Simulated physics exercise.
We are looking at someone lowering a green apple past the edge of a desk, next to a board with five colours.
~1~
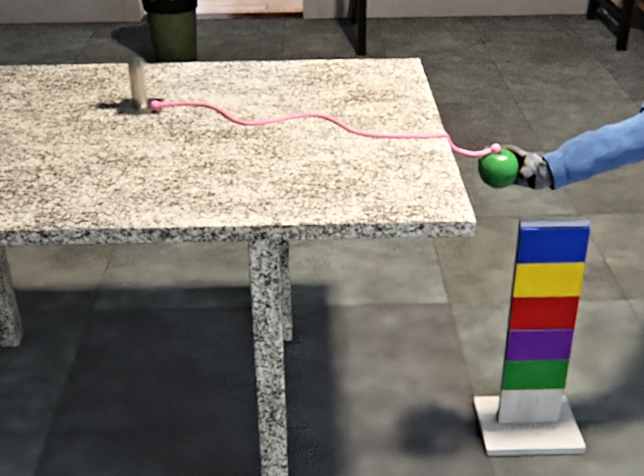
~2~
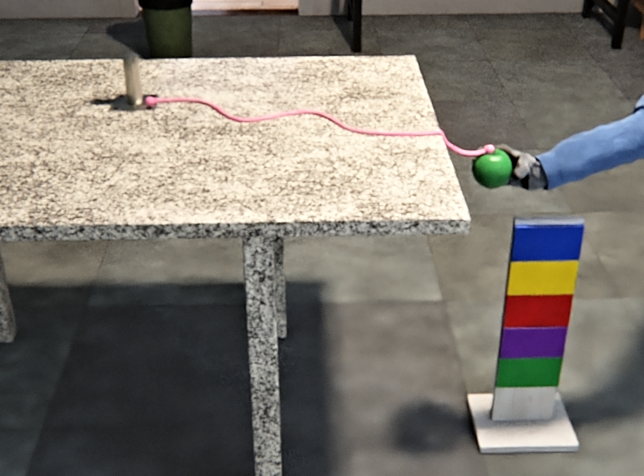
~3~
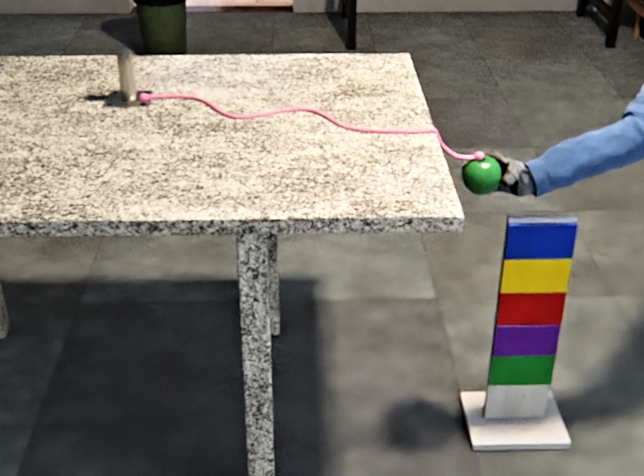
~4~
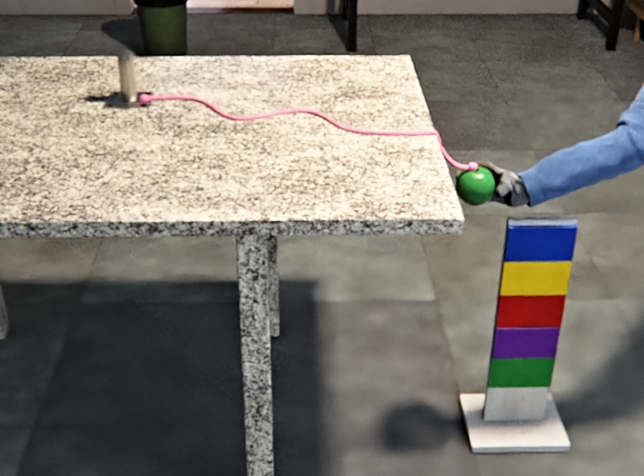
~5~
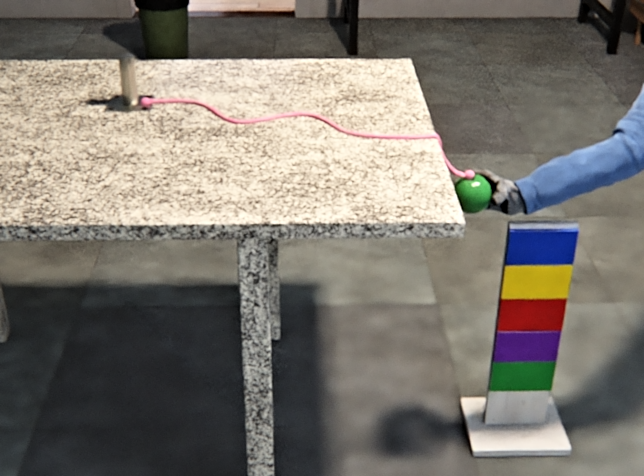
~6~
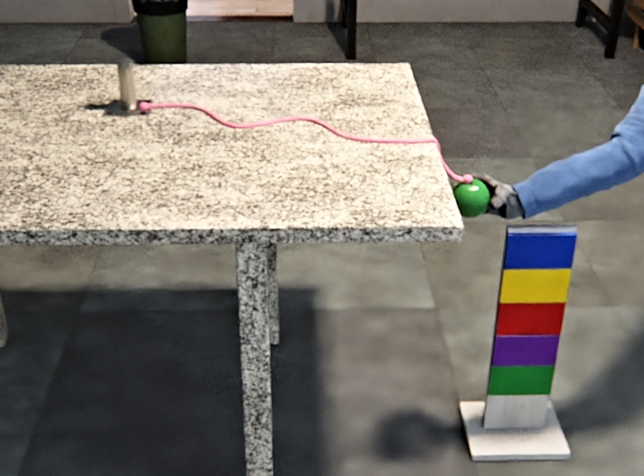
A gloved hand slowly lowering a green apple on a pink lead beside a speckled table, near a colour-banded upright board.
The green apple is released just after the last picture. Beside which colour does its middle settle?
Its middle rests at the blue band.
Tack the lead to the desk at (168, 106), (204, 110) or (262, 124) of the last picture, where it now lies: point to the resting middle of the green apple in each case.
Near (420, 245), (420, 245) and (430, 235).
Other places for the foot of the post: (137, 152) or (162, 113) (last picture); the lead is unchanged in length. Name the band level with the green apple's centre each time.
In that order: Yellow; yellow.
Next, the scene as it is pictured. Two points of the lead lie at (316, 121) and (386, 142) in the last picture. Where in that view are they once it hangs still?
At (342, 126), then (431, 137).
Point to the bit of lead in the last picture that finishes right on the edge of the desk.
The one at (393, 142).
Soon after, apple near (449, 249); level with blue.
After that, apple near (418, 247); level with blue.
And then, apple near (410, 248); level with blue.
In the end, apple near (419, 250); level with blue. The blue one.
